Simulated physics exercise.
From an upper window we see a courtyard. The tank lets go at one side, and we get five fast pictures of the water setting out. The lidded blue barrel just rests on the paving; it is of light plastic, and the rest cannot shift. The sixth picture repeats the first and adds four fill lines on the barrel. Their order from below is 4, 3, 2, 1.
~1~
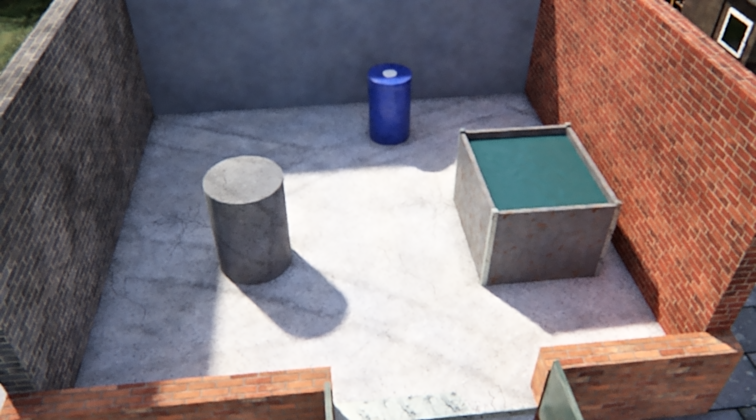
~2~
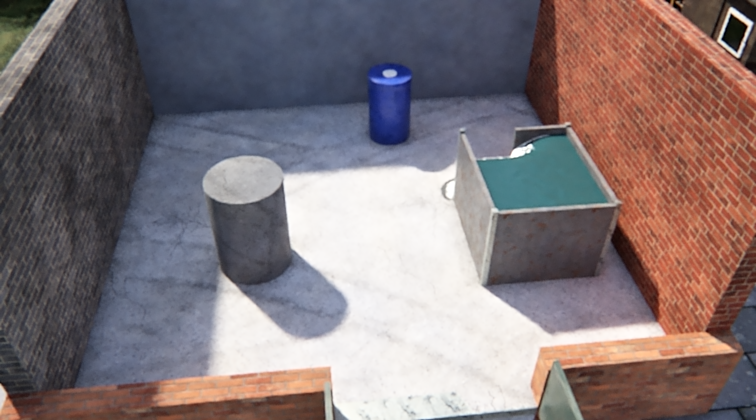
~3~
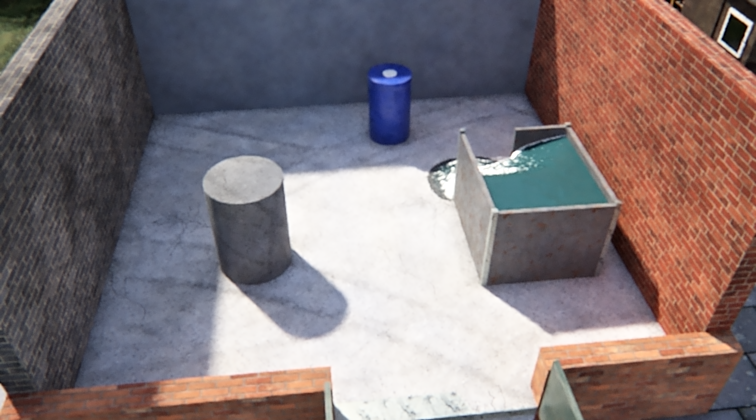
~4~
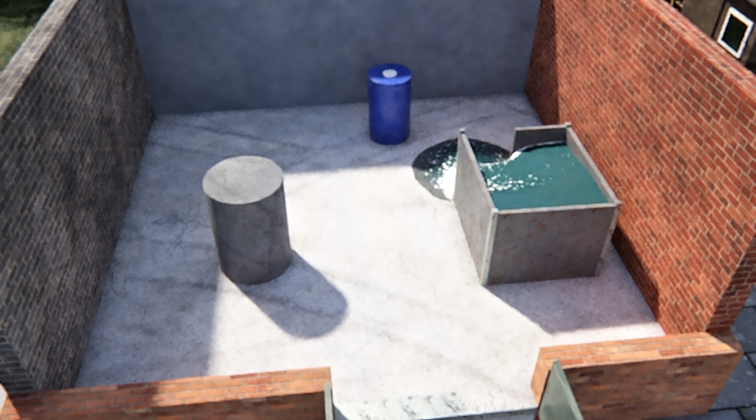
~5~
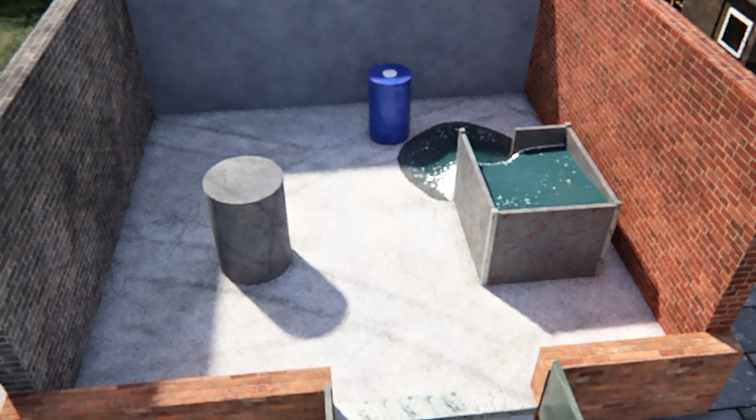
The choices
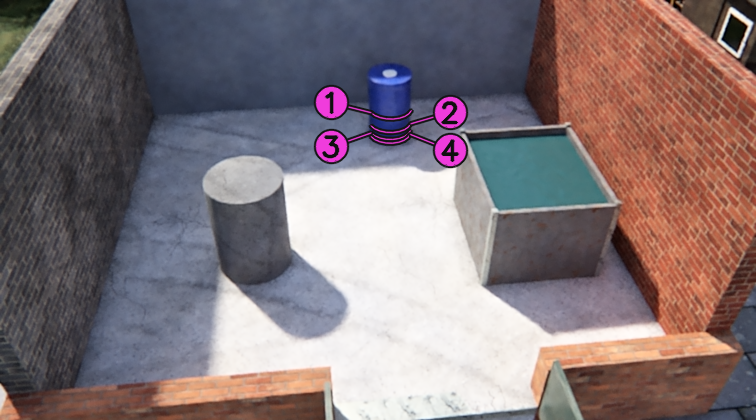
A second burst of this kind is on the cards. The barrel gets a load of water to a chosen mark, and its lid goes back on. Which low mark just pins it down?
1 will do.
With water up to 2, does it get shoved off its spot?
Yes, that goes wrong.
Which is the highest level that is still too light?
2.
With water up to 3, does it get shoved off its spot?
Yes, it does.
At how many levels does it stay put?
One of them.
On the marked copy, 1 at (393, 119); 2 at (392, 132); 3 at (392, 139); 4 at (392, 143); from the bottom up 4, 3, 2, 1.
If 1 is chosen, it does not move.
If 2 is chosen, it is pushed about its own width away.
If 3 is chosen, it is pushed about 7 times its own width away.
If 4 is chosen, it is pushed about 8 times its own width away.
